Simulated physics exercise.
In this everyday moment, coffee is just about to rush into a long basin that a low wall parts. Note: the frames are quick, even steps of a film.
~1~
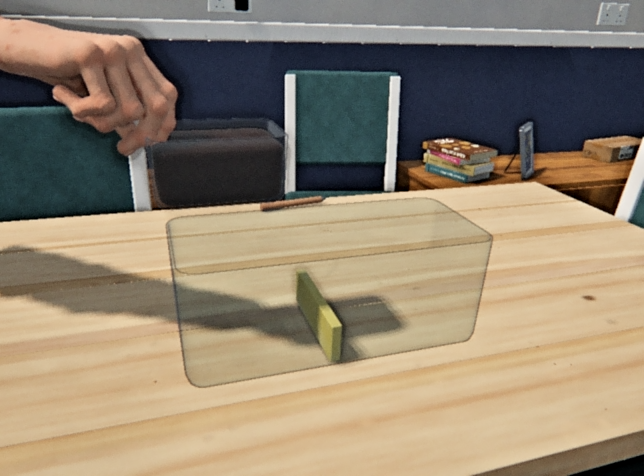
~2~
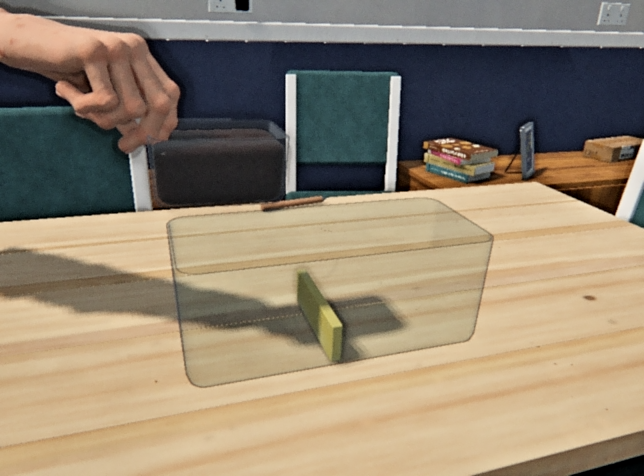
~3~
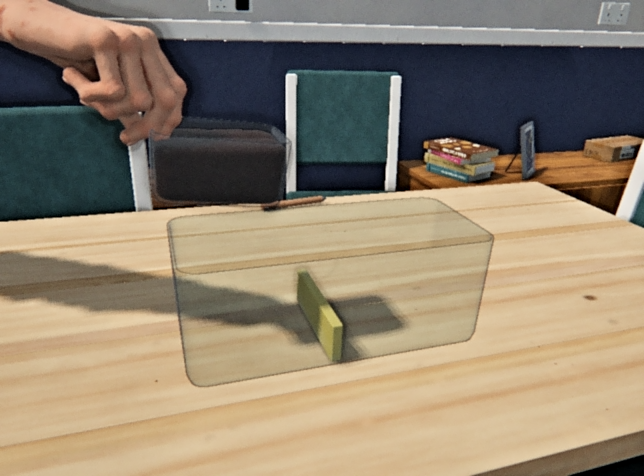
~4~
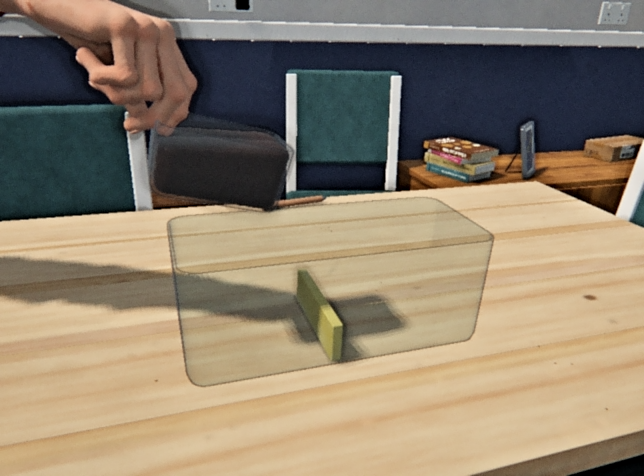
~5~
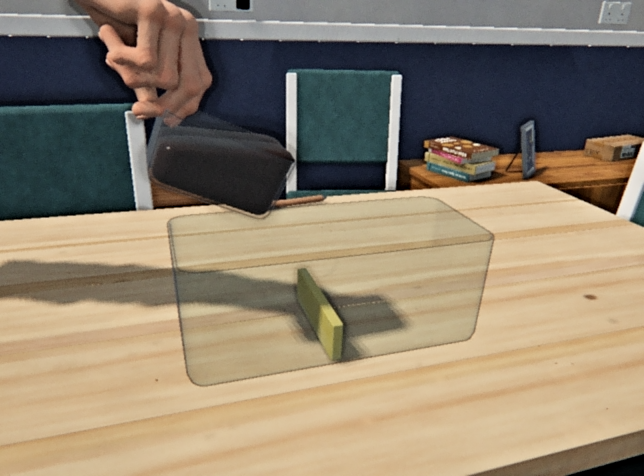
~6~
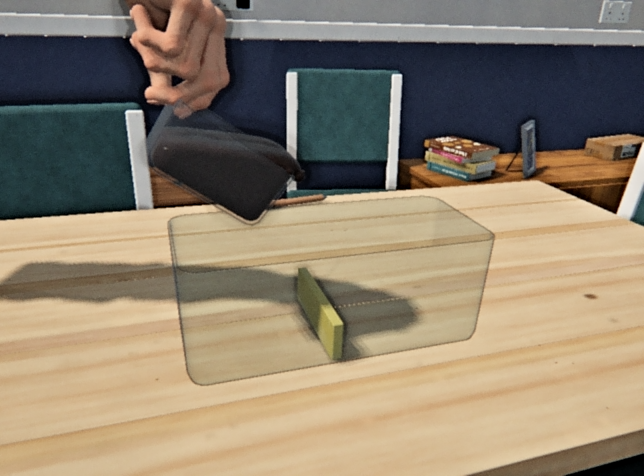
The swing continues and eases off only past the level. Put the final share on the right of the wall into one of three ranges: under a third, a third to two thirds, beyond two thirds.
Once it settles, the part right of the wall is a third to two thirds, I'd say.
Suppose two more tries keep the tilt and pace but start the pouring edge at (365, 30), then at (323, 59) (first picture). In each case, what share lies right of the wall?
It comes out at around 90 percent and then around 85 percent.
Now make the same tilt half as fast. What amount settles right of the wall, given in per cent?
Something like 70 percent.
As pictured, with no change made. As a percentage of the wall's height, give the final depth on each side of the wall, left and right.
Left part: 30 per cent; right part: 30.
A moment on, the oblong tub is tipped right over and 14 per cent is still to pour, 30 is left of the wall and 38 right of it.
Next, the oblong tub is tipped right over and 2 per cent is still to pour, 46 is left of the wall and 51 right of it.
Then the oblong tub is tipped right over and 0 per cent is still to pour, 48 is left of the wall and 50 right of it.
Later the oblong tub is tipped right over and 0 per cent is still to pour, 48 is left of the wall and 51 right of it.
Finally, 48 per cent lies left of the wall, 51 right of it and 1 outside.
